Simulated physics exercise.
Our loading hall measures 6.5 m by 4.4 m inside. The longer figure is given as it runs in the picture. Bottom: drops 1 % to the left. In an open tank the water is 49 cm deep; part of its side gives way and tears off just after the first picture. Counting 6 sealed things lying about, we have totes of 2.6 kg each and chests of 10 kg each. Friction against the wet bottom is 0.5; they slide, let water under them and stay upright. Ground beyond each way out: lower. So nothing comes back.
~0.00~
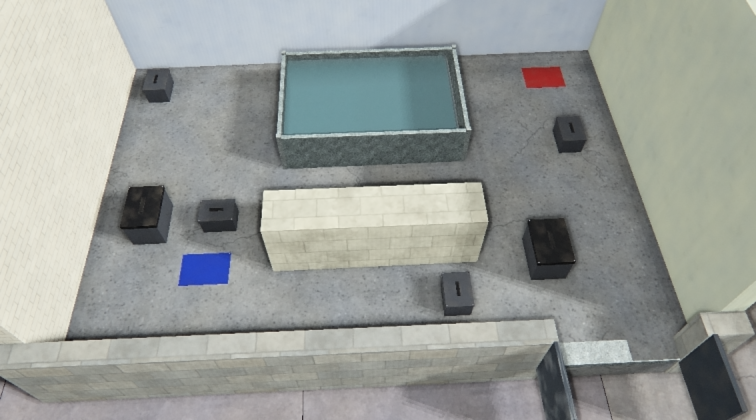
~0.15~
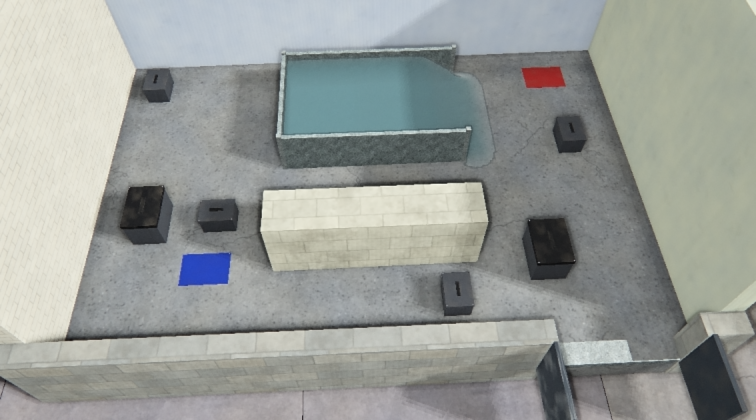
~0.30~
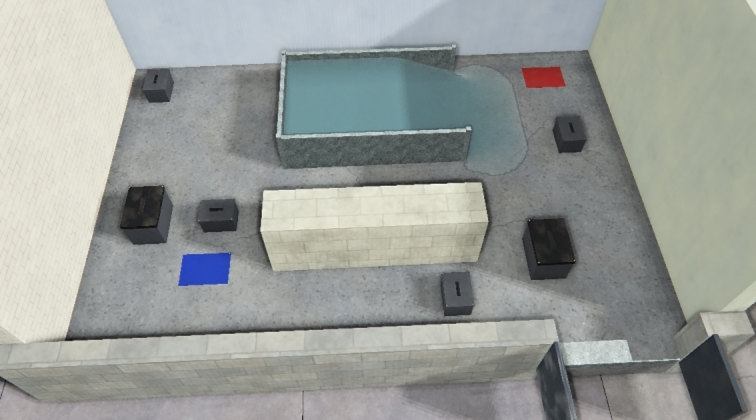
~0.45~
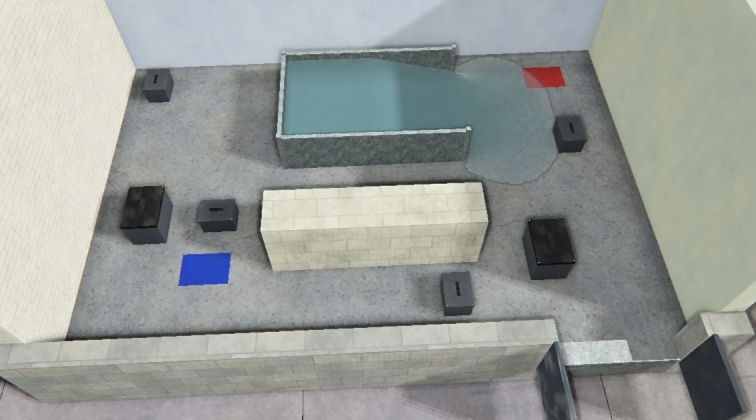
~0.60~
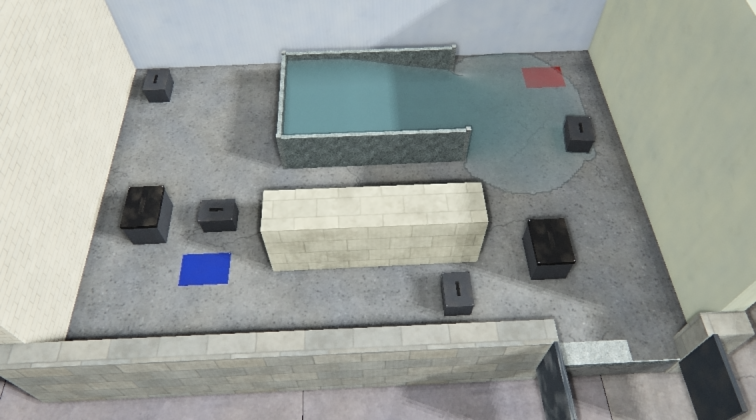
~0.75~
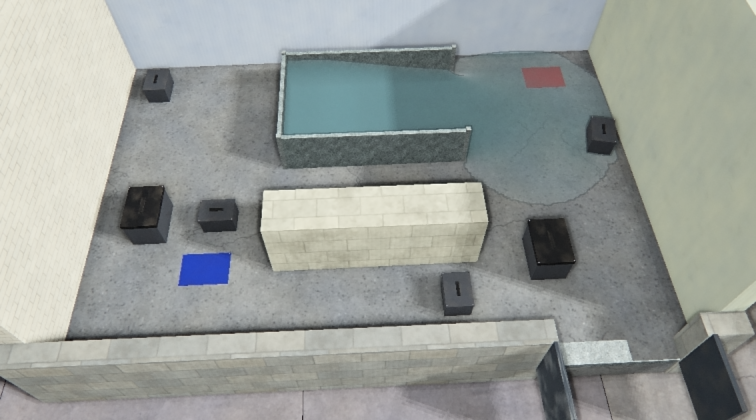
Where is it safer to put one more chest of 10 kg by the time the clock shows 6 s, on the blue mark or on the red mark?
On the blue mark.
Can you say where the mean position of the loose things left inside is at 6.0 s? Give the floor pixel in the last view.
The centre is close to (246, 223).
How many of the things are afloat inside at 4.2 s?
Tally: 0 of them.
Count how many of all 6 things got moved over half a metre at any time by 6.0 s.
The total is 3.
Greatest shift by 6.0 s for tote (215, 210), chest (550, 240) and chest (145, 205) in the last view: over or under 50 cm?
Listed order: Within the mark, beyond the mark and within the mark.
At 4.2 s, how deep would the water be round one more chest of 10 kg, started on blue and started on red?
Depth in order asked: 0 cm, then 13 cm.
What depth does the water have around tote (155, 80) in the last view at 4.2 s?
Around 0 centimetres.
After 1.2 s on blue it would be 0 cm off in 0 cm of water; on red it would be 49 cm off in 9 cm of water.
After 2.7 s on blue it would be 0 cm off in 0 cm of water; on red it would be 49 cm off in 28 cm of water.
After 4.2 s on blue it would be 0 cm off in 0 cm of water; on red it would be 67 cm off in 13 cm of water.
After 6.0 s on blue it would be 0 cm off in 0 cm of water; on red it would be 125 cm off in 6 cm of water.
